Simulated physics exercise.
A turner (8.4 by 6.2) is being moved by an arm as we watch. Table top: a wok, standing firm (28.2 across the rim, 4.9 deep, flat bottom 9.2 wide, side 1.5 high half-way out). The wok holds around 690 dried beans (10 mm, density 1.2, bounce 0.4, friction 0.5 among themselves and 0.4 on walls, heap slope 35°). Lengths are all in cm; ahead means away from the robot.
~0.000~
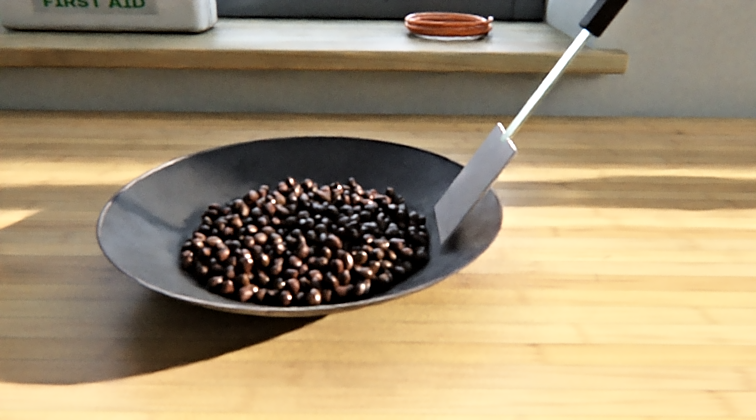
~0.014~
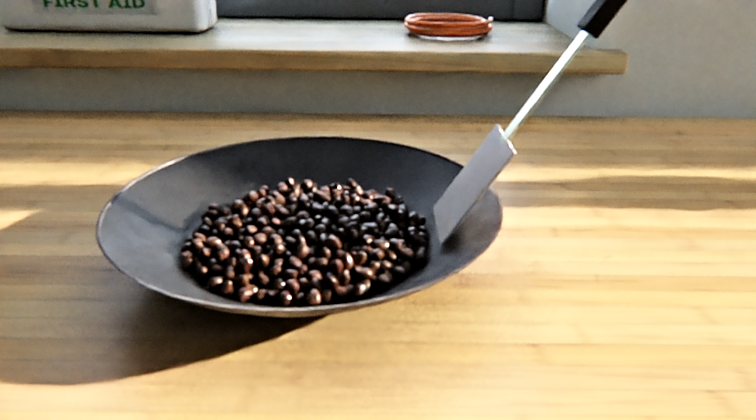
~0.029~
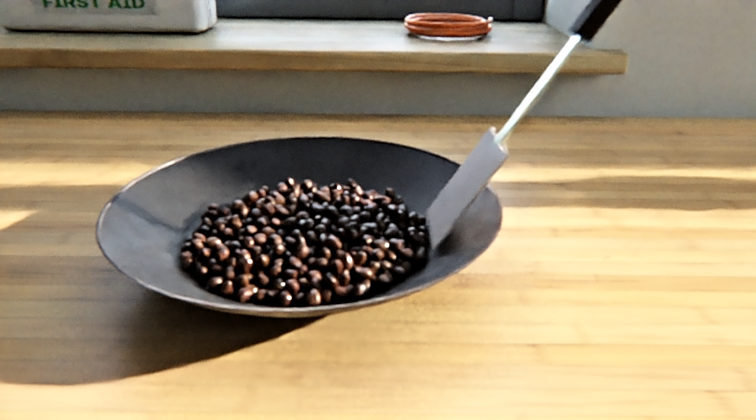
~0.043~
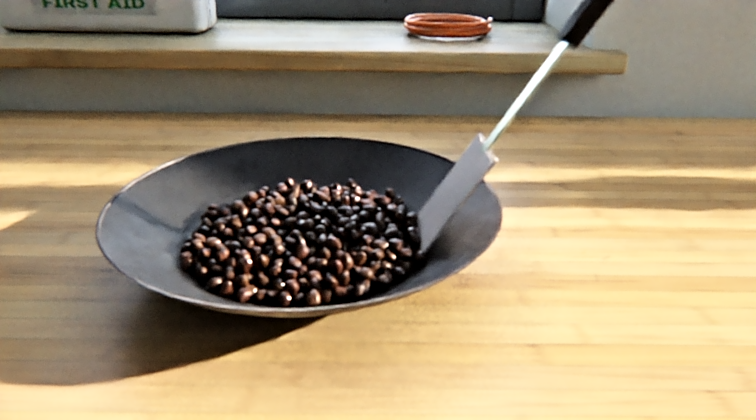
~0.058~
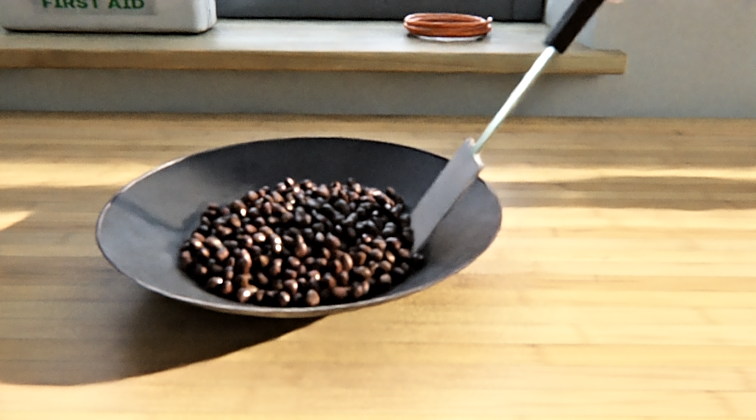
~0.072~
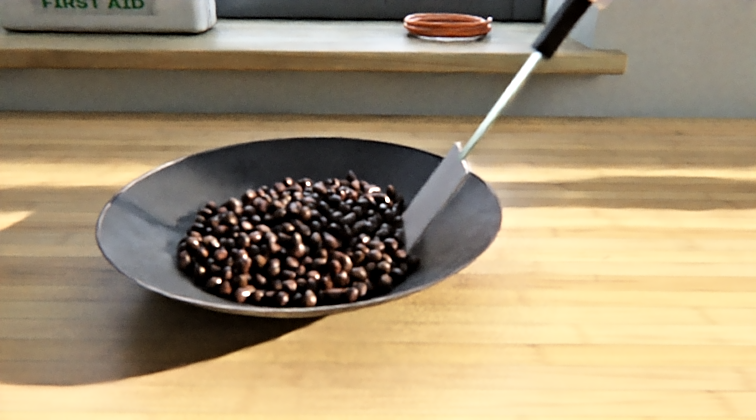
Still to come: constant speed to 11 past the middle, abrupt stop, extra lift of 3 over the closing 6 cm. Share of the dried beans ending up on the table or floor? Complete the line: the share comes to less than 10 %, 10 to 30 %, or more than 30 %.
The share comes to 10 to 30 %.
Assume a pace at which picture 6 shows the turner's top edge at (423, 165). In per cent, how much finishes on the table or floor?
That share would be some 35 percent.
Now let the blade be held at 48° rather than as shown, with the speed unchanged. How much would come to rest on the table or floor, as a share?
20 %.
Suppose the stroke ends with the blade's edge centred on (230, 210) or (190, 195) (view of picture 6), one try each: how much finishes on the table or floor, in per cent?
The two tries give near 0 and near 10 in a hundred.
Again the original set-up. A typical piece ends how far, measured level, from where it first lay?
Distance: Around 5 cm.
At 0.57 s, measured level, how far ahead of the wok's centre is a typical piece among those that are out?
It's close to 20 cm ahead of the centre.
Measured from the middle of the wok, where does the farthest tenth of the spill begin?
Seen from above, roughly 30 cm.
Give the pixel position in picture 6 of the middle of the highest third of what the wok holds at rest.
Close to pixel (201, 220).
After 0.19 s, sloping 58°, highest piece 5 above the table; 689 in the wok.
After 0.31 s, sloping 58°, highest piece 7 above the table; 685 in the wok, 4 on the blade or in flight.
After 0.57 s, sloping 58°, highest piece 6 above the table; 532 in the wok, 157 on the table or floor.
After 1.62 s, sloping 58°, highest piece 6 above the table; 532 in the wok, 157 on the table or floor.
At rest, 532 in the wok, 157 on the table or floor. That is 23 % on the table or floor.
